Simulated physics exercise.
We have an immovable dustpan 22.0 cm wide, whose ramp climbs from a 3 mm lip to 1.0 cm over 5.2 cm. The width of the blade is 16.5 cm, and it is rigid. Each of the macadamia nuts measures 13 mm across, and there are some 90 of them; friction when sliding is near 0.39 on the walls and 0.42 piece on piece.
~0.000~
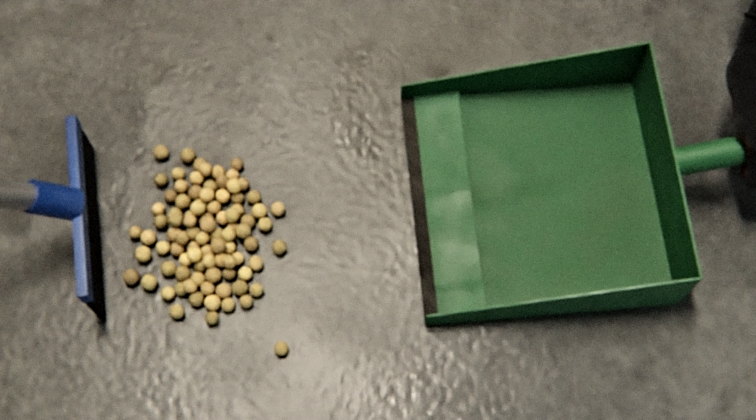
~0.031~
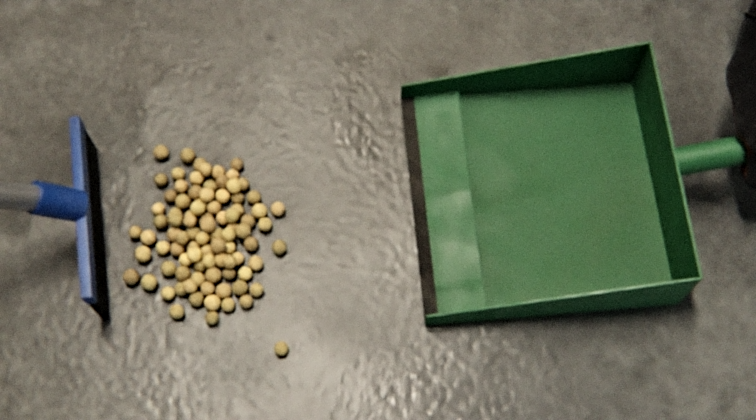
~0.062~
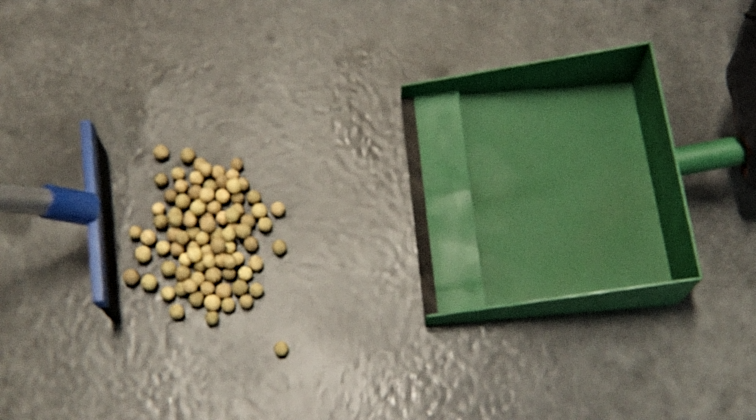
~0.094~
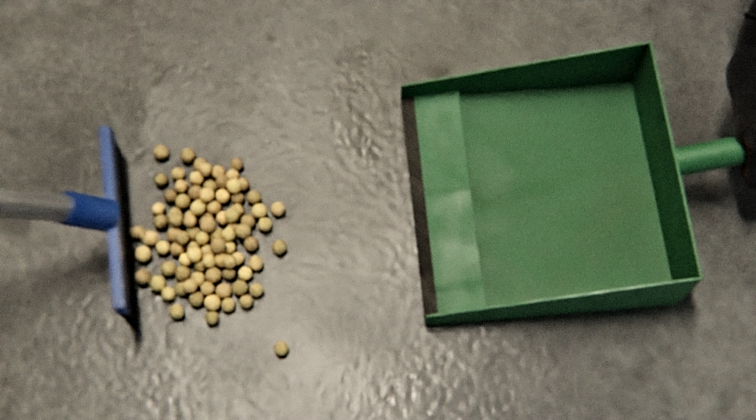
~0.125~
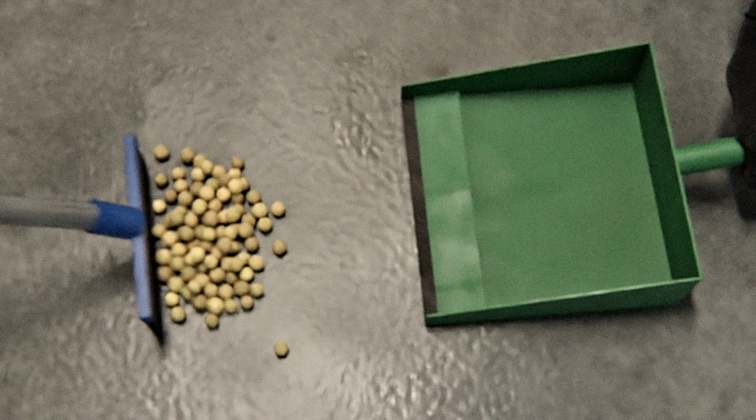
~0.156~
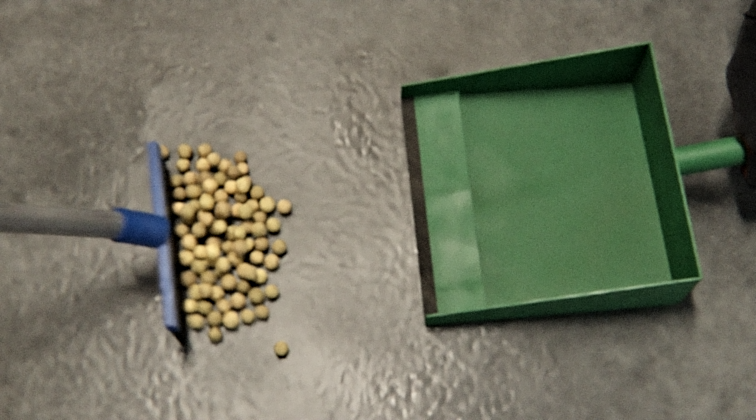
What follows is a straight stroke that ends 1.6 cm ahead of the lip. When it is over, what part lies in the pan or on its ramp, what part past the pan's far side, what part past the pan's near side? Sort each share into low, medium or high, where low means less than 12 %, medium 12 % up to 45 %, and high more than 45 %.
Shares - pan: Medium, far side: Low, near side: Medium.
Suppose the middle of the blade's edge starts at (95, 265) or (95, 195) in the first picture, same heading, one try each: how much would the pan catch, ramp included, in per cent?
10 and 30 per cent, roughly.
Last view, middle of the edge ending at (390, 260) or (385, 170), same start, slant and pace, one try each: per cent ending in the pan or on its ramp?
First try around 40 %, second try around 40 %.
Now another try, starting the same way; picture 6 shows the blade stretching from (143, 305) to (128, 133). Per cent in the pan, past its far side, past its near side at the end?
Pan 30 % / far 0 % / near 10 %.
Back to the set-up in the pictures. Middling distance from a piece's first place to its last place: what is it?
It comes to some 20 cm.
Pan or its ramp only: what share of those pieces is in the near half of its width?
Around 90 in a hundred.
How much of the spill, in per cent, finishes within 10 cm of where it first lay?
Close to 10 per cent of it.
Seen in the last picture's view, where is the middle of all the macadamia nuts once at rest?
Look around (408, 235) in the last picture.
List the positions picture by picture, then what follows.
Blade from (86, 296) to (75, 126), moved 0.0 cm, 0 of the pieces shifted so far; middle of the pieces at (202, 238); pan at (555, 195), in the first picture.
Blade from (90, 297) to (78, 127), moved 0.3 cm, 0 of the pieces shifted so far; middle of the pieces at (202, 238), in the second picture.
Blade from (102, 301) to (89, 130), moved 1.4 cm, 0 of the pieces shifted so far; middle of the pieces at (202, 238), in the third picture.
Blade from (122, 308) to (108, 136), moved 3.2 cm, 2 of the pieces shifted so far; middle of the pieces at (202, 238), in the fourth picture.
Blade from (147, 317) to (132, 144), moved 5.4 cm, 29 of the pieces shifted so far; middle of the pieces at (220, 233), in the fifth picture.
Blade from (173, 325) to (155, 151), moved 7.6 cm, 84 of the pieces shifted so far; middle of the pieces at (233, 233); pan at (555, 195). Its pace works out near 0.72 m/s, heading 24 degrees towards the viewer's side, in the sixth picture.
After 0.31 s, middle of the blade 11 cm from the lip; 0 % over the lip, far side 0 %, near side 15 %.
After 0.41 s, middle of the blade 5 cm from the lip; 0 % over the lip, far side 0 %, near side 20 %.
After 0.64 s, middle of the blade 2 cm from the lip; 20 % over the lip, far side 5 %, near side 25 %.
By 1.5 s all is still; pan 15 %, far side 5 %, near side 25 %, in front of the lip or behind the blade 55 %.
